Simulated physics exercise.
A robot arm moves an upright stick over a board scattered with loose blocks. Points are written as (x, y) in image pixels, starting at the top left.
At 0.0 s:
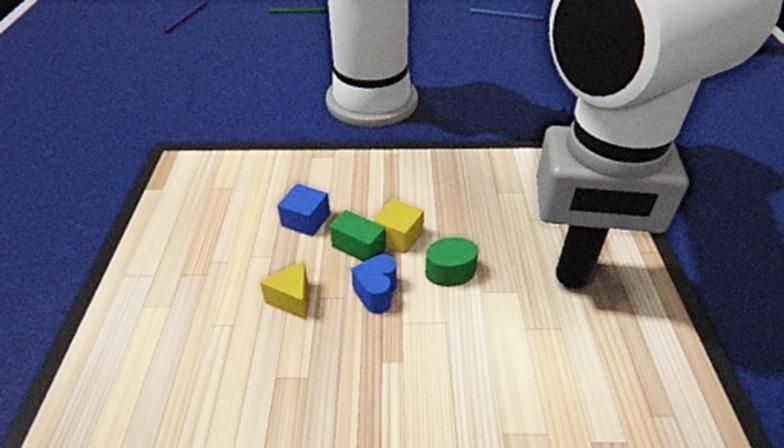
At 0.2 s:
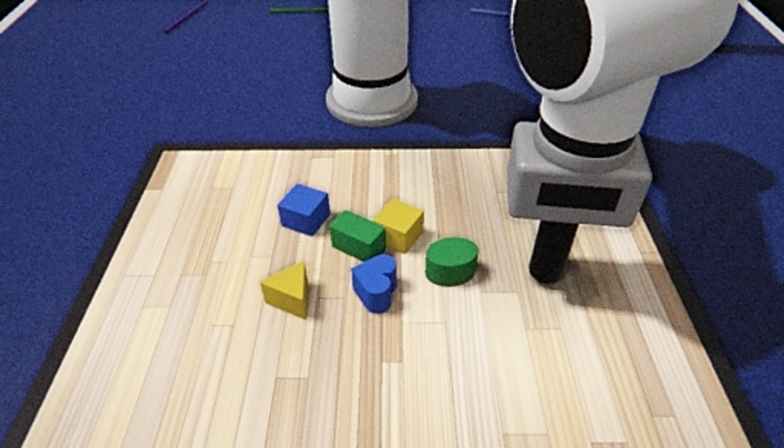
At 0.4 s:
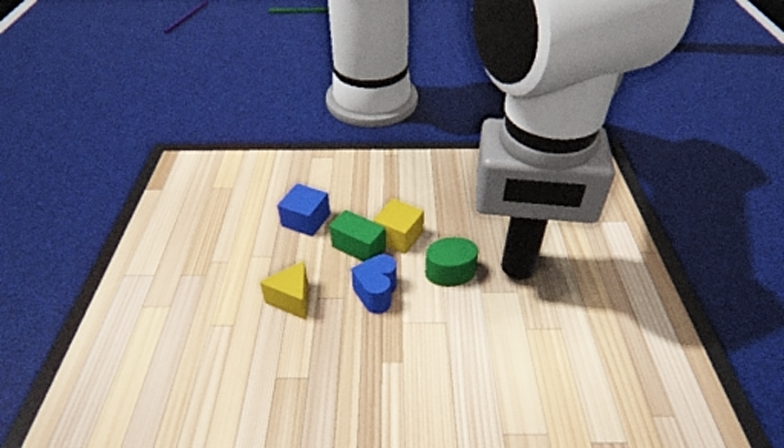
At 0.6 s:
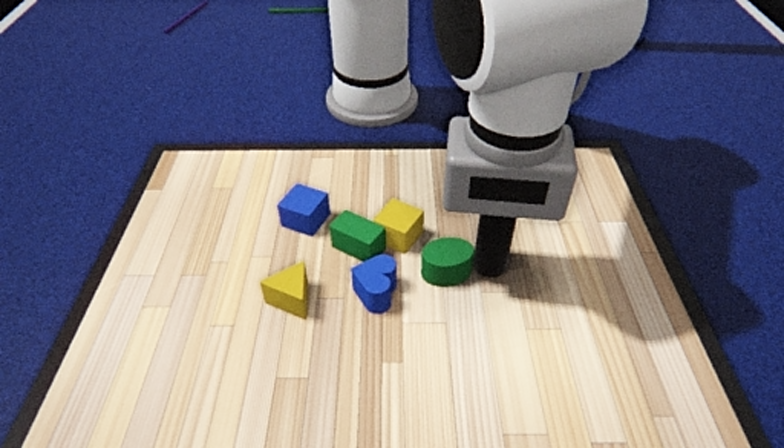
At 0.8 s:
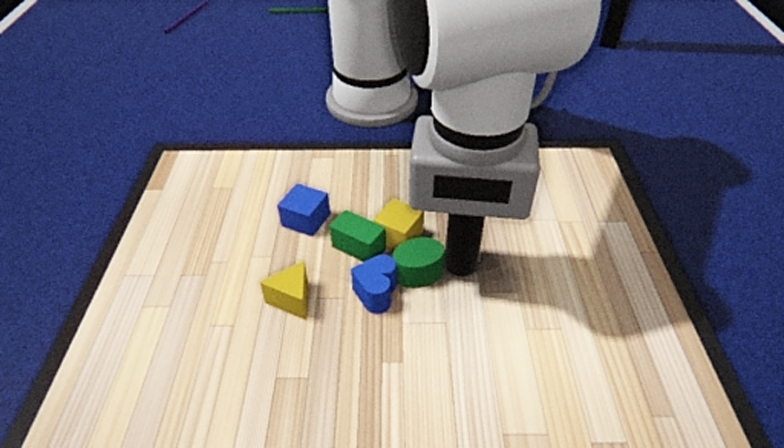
On a wooden board scattered with six colored blocks, a robot arm moves an upright black stick leftward, reaches the green oval block and pushes it a short way left toward the blue heart-shaped block, while the others stay still.
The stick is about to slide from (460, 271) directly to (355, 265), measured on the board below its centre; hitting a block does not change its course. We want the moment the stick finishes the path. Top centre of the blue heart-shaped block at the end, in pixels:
My prediction: (345, 286).
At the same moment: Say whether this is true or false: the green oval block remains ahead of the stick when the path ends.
Verdict: True.
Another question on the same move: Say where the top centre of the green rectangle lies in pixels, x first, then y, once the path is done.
My estimate: (333, 216).
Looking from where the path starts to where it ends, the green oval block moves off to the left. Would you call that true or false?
The statement is correct.
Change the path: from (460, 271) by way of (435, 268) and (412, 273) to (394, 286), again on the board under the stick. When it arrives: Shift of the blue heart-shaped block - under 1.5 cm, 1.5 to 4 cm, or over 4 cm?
Between 1.5 and 4 cm.
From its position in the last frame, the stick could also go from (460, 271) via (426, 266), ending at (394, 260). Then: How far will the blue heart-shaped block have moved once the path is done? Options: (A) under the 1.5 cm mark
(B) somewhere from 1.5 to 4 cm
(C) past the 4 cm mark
B - somewhere from 1.5 to 4 cm.
On the path given first. One third of the way, stick (424, 262); green rectangle (353, 224), turned 15° clockwise; blue heart-shaped block (356, 279), turned 55° anticlockwise; green oval block (382, 249).
Two thirds of the way, stick (389, 260); green rectangle (339, 220), turned 50° clockwise; blue heart-shaped block (346, 285), turned 95° anticlockwise; green oval block (347, 253), turned 15° anticlockwise.
At the end, stick (354, 258); yellow triangular block (281, 283), turned 25° anticlockwise; green rectangle (333, 216), turned 65° clockwise; blue heart-shaped block (345, 286), turned 100° anticlockwise; green oval block (313, 256), turned 35° anticlockwise.
